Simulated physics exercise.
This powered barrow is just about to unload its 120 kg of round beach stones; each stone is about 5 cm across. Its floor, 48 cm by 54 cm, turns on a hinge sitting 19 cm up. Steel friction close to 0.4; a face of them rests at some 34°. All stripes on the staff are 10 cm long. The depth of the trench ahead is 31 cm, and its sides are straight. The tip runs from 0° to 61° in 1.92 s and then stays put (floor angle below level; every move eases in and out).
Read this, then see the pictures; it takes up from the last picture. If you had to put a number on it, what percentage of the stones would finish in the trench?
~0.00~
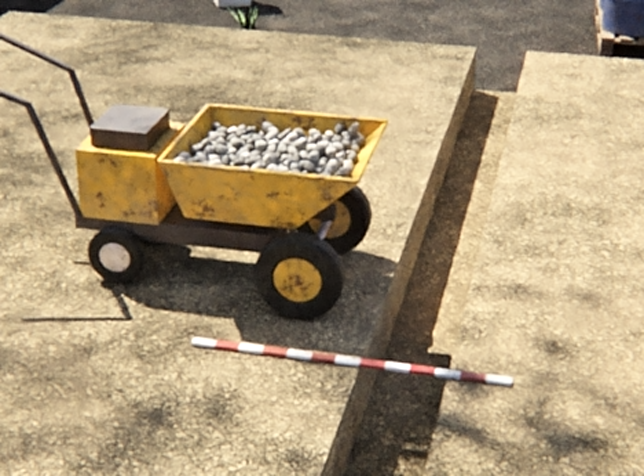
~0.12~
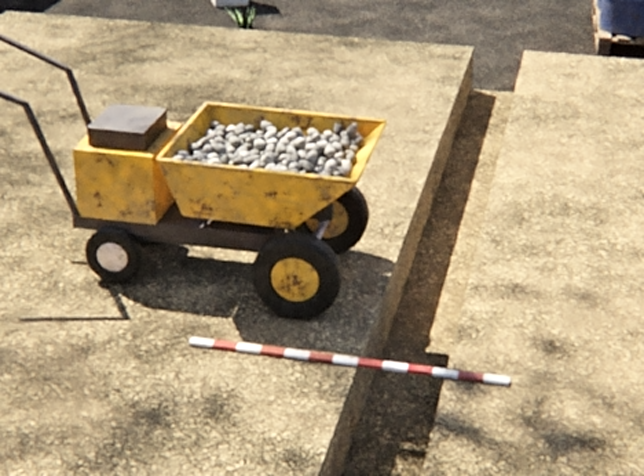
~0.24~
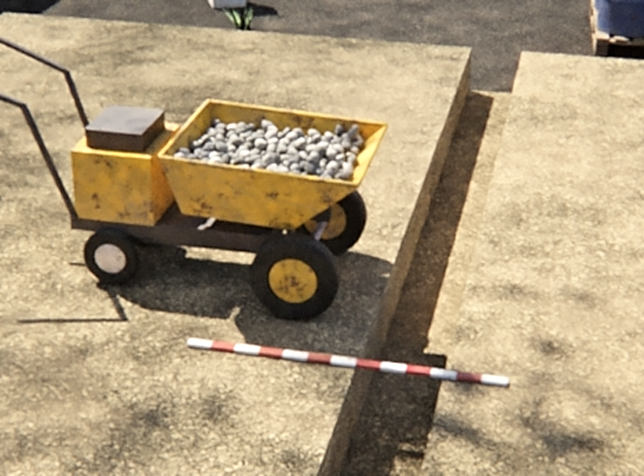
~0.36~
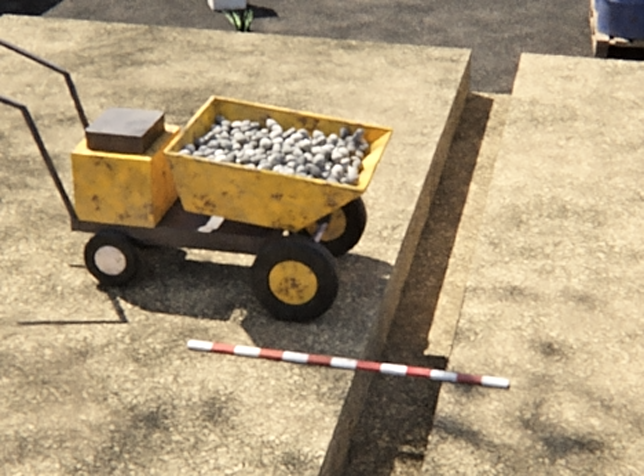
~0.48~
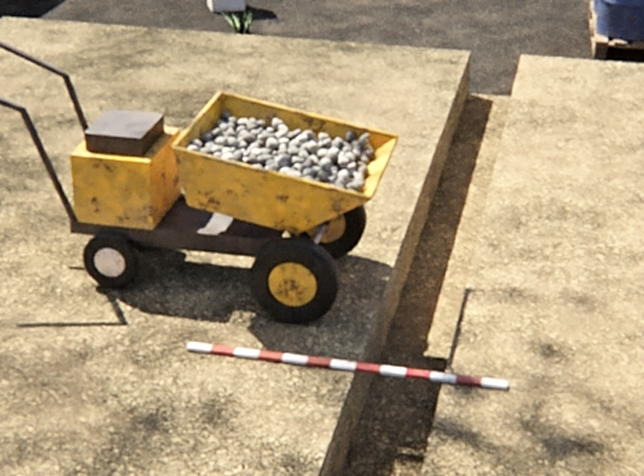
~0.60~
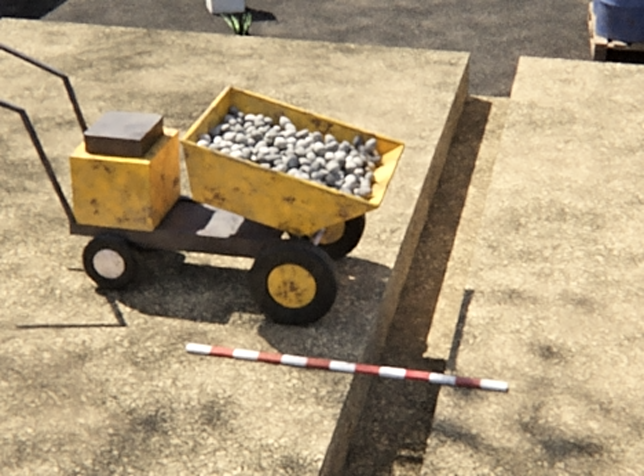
I'd put it at about 52 percent.
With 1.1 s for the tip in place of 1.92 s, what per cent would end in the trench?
It'd be some 45 per cent.
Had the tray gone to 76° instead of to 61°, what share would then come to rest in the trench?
I'd expect around 55 in a hundred.
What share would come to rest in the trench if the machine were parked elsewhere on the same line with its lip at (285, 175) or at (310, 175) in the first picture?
First place: Near 100%; second place: Near 95%.
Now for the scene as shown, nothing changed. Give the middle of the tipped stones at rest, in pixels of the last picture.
Roughly (454, 337), I'd say.
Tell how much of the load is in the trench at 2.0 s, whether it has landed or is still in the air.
Roughly 20 percent of the load.
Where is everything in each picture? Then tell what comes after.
The tray is at 0°, its lip at (358, 182); the top of the load is at (339, 142), in the first frame.
The tray is at 1°, its lip at (357, 182); the top of the load is at (329, 141); the stones move at 0.1 m/s on average, in the second frame.
Lip at (359, 186), floor tilted 3°, highest stones at (301, 143); the stones move at 0.2 m/s on average, in the third frame.
Lip at (365, 191), floor tilted 6°, highest stones at (276, 143); the stones move at 0.2 m/s on average, in the fourth frame.
The tray is at 10°, its lip at (371, 199); the top of the load is at (230, 133); the stones move at 0.3 m/s on average, in the fifth frame.
The tray is at 14°, its lip at (378, 207); the top of the load is at (232, 127); the stones move at 0.3 m/s on average, in the sixth frame.
After 1.4 s the floor is at 51°; 100 % in the tray; the foremost stones are at (433, 240).
After 2.0 s the floor is at 61°; 42 % in the tray, 22 % in the trench, 36 % past the trench; the foremost stones are at (575, 311).
After 2.4 s the floor is at 61°; 17 % in the tray, 32 % in the trench, 50 % past the trench; the foremost stones are at (641, 308).
After 4.3 s the floor is at 61°; 0 % in the tray, 52 % in the trench, 48 % past the trench; the foremost stones are past the picture's edge.
